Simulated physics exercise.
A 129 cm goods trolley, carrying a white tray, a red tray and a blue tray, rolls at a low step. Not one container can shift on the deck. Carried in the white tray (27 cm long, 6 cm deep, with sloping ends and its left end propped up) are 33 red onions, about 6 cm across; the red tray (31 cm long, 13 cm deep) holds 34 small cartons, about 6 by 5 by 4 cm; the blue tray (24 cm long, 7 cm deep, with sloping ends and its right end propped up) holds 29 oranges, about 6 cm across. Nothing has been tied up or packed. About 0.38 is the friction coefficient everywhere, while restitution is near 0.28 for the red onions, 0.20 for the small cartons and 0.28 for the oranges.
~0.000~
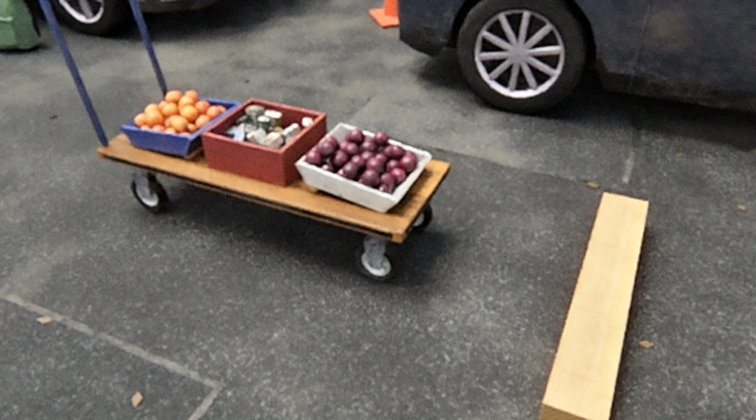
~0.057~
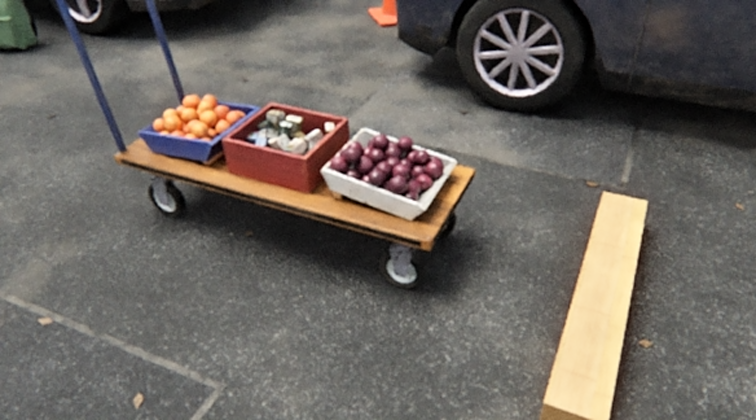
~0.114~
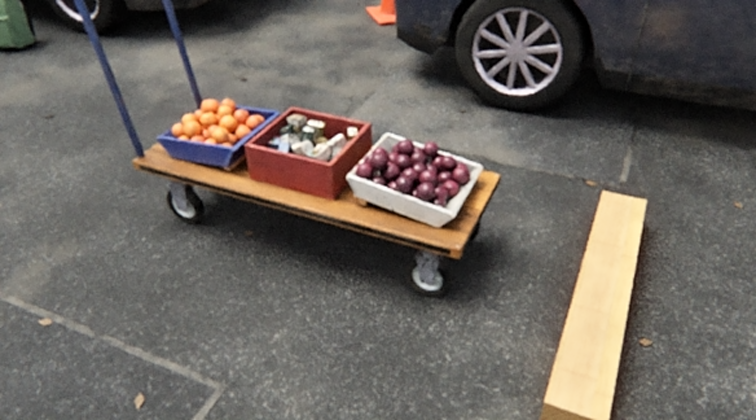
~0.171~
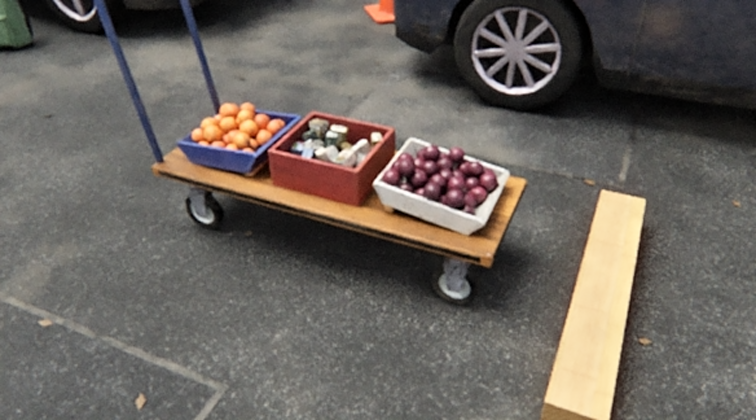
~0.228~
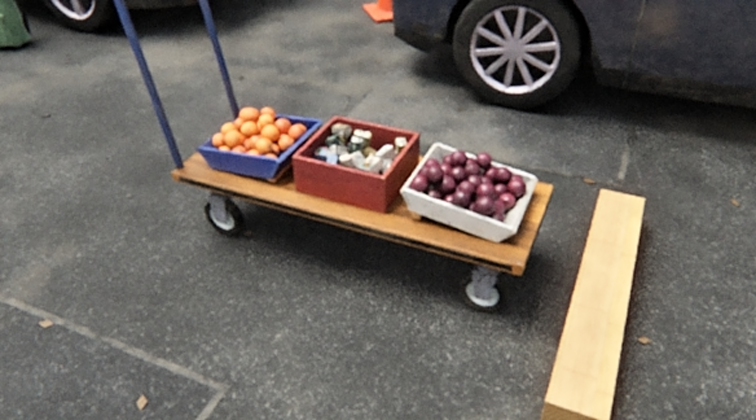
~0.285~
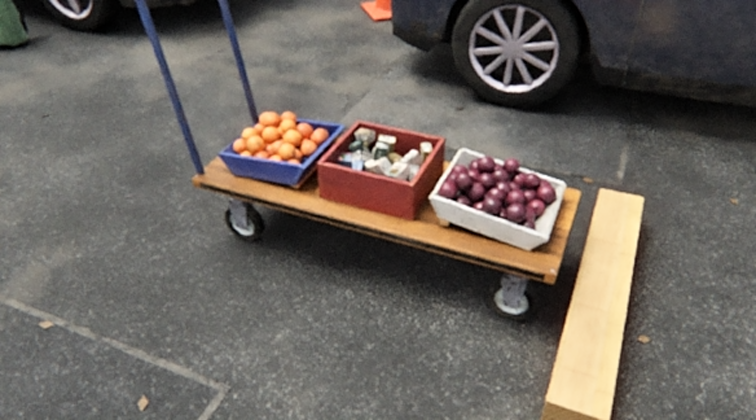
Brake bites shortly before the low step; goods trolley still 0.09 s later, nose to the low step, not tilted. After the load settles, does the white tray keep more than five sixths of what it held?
No.
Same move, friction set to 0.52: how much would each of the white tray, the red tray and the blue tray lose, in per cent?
You'd see white tray shed 20 percent, red tray shed 0 percent, and blue tray shed 0 percent.
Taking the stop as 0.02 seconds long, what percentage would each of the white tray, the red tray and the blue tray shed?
White tray 40 %, red tray 0 %, blue tray 10 %.
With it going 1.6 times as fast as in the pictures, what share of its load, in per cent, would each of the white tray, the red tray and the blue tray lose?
In that case the white tray sheds 60 per cent, the red tray 0 per cent and the blue tray 30 per cent.
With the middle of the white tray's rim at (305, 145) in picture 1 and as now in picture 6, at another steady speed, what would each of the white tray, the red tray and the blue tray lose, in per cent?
Then white tray 50, red tray 0, blue tray 20 per cent.
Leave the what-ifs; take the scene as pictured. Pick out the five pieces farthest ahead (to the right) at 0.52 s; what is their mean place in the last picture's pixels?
They're centred near (605, 214).
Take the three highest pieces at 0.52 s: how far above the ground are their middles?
Their middles average near 44 cm high.
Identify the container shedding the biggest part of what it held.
Answer: The white tray.
After 0.30 s, it begins to slow.
After 0.40 s, 0 of 33 out of the white tray, 0 of 34 out of the red tray and 0 of 29 out of the blue tray.
After 0.52 s, 4 of 33 out of the white tray, 0 of 34 out of the red tray and 0 of 29 out of the blue tray.
After 0.75 s, 9 of 33 out of the white tray, 0 of 34 out of the red tray and 0 of 29 out of the blue tray.
When it is over (at 1.25 s), 10 of 33 out of the white tray, 0 of 34 out of the red tray and 0 of 29 out of the blue tray. Asked share, 10 of 33, 30 per cent.
